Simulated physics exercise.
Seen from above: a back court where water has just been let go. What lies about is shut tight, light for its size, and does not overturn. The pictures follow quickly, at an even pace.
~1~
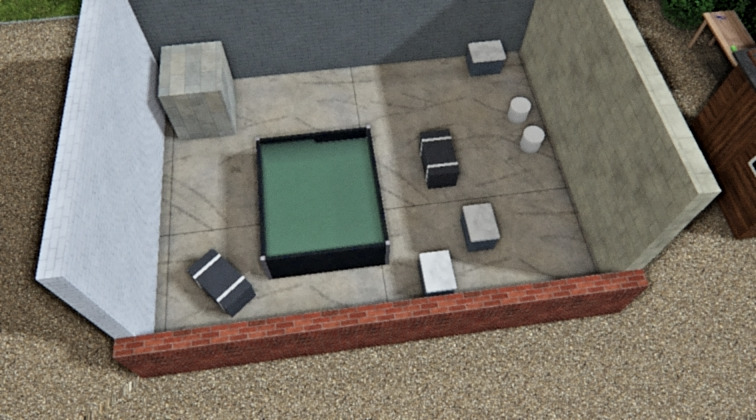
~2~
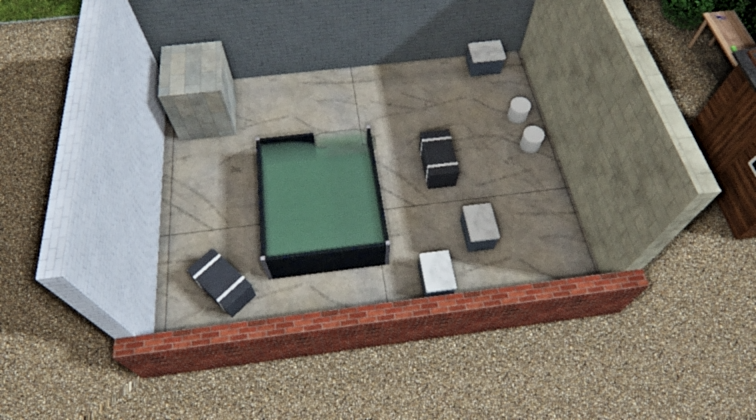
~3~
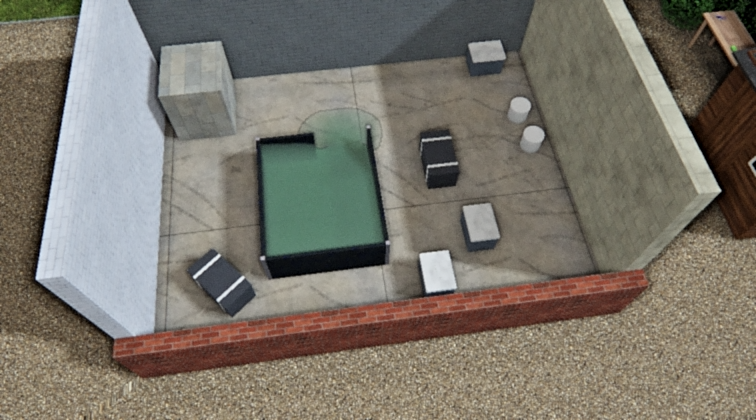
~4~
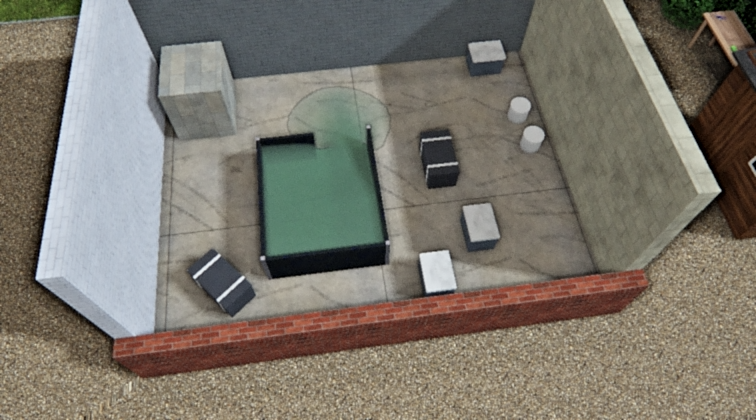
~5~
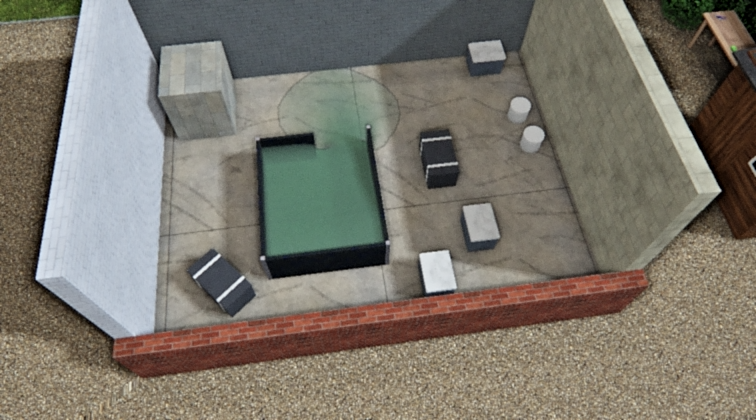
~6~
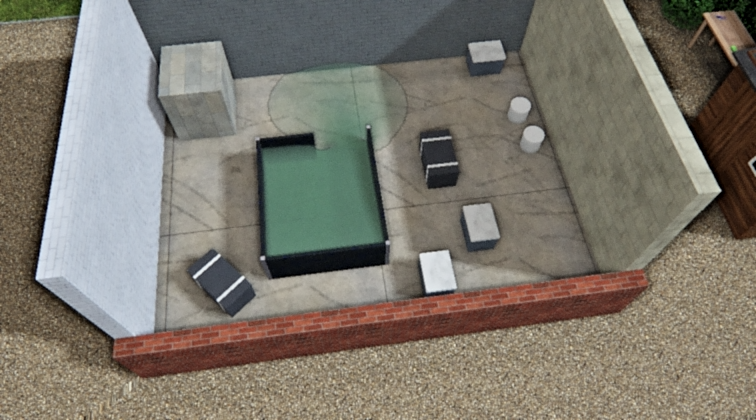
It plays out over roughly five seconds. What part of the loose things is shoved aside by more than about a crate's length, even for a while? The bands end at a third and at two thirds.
It is one to two thirds.
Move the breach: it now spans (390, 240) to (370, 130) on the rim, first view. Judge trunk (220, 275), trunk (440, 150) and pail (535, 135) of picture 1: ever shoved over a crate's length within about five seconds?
In turn: Short of that, that far or more, moved that far.
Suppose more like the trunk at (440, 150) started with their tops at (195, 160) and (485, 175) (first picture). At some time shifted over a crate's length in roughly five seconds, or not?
One after the other: Less than that, short of that.
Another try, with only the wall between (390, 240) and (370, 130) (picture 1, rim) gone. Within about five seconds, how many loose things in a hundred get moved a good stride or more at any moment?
Some 90 per cent.
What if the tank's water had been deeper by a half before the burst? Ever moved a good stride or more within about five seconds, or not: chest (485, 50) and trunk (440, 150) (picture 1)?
In turn: That far or more, under that.
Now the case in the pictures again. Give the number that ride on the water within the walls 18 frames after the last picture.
That makes 1.
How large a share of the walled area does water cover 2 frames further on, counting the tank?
Near 25 in a hundred.
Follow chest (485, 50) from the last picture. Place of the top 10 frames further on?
Near (517, 56).
A moment on, 0 of 7 are well off their spots; 0 afloat.
Next, 1 of 7 are well off their spots; 1 afloat.
Later, 2 of 7 are well off their spots; 1 afloat.
In the end, 3 of 7 are well off their spots, and 3 have been at some point; 1 afloat.
